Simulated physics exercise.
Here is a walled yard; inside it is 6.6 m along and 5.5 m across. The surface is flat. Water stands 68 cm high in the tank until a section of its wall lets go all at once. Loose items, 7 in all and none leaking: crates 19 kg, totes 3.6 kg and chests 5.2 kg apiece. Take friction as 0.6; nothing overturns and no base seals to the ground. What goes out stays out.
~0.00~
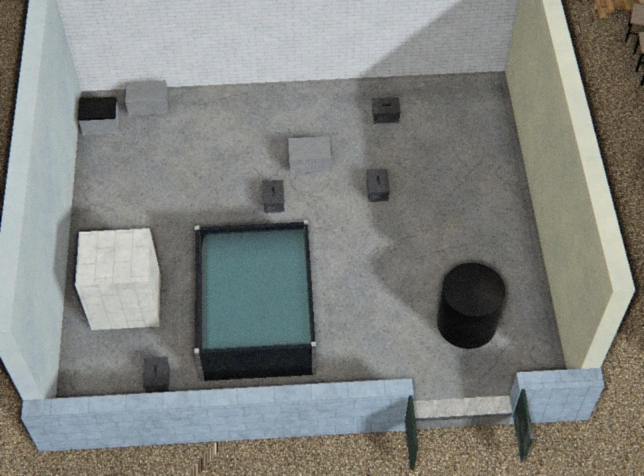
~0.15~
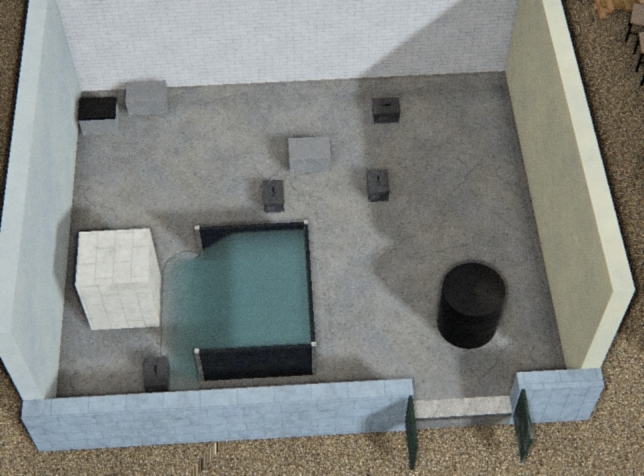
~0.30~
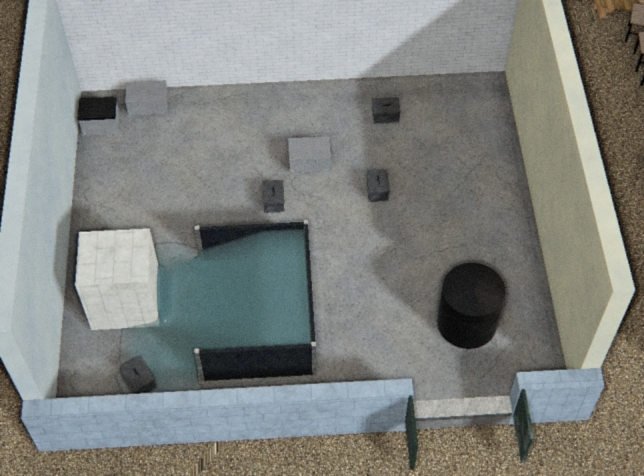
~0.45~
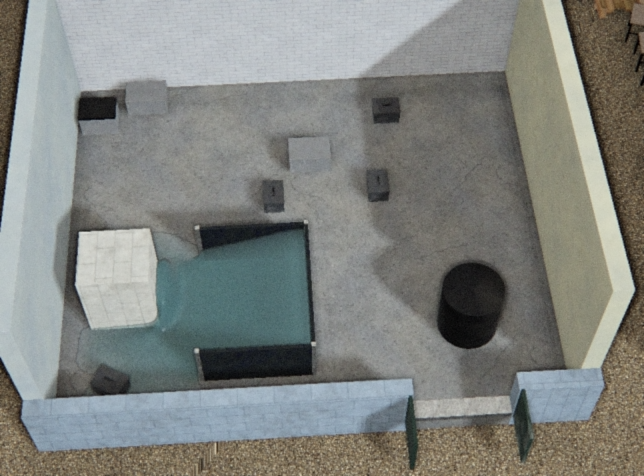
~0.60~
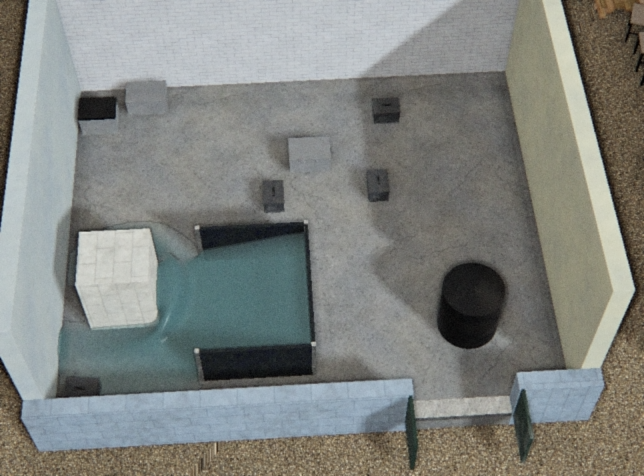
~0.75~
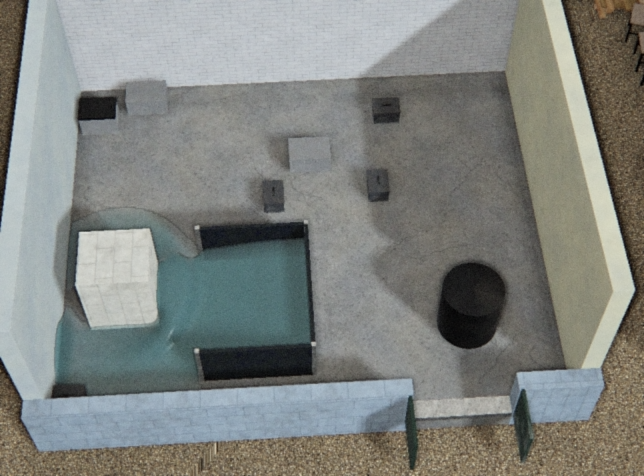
We see water pour from the open left side of a dark-walled tank in a walled yard and spread around a white block, while a small dark box near the front wall shifts left toward the corner.
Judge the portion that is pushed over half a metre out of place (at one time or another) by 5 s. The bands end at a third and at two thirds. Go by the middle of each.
Share: Between one and two thirds.
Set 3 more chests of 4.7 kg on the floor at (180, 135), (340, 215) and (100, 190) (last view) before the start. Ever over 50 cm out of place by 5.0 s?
In turn: Past it, short of it, over.
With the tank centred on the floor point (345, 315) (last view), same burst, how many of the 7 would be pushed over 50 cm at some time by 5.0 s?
In that case 3 of them.
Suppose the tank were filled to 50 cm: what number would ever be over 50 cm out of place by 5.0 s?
In that case 3 of them.
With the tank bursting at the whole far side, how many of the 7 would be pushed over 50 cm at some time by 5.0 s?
Then 4.
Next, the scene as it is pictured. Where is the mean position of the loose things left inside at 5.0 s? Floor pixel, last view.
Near (312, 168).
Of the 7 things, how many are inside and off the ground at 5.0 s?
At that moment 2.
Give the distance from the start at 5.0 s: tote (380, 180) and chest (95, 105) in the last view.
In that order: 0 cm, 400 cm.
After 1.1 s 1 of 7 are over 50 cm from their spots; 1 afloat.
After 2.2 s 1 of 7 are over 50 cm from their spots; 2 afloat.
After 3.5 s 3 of 7 are over 50 cm from their spots; 3 afloat.
After 5.0 s 4 of 7 are over 50 cm from their spots, and 4 have been at some point; 2 afloat.
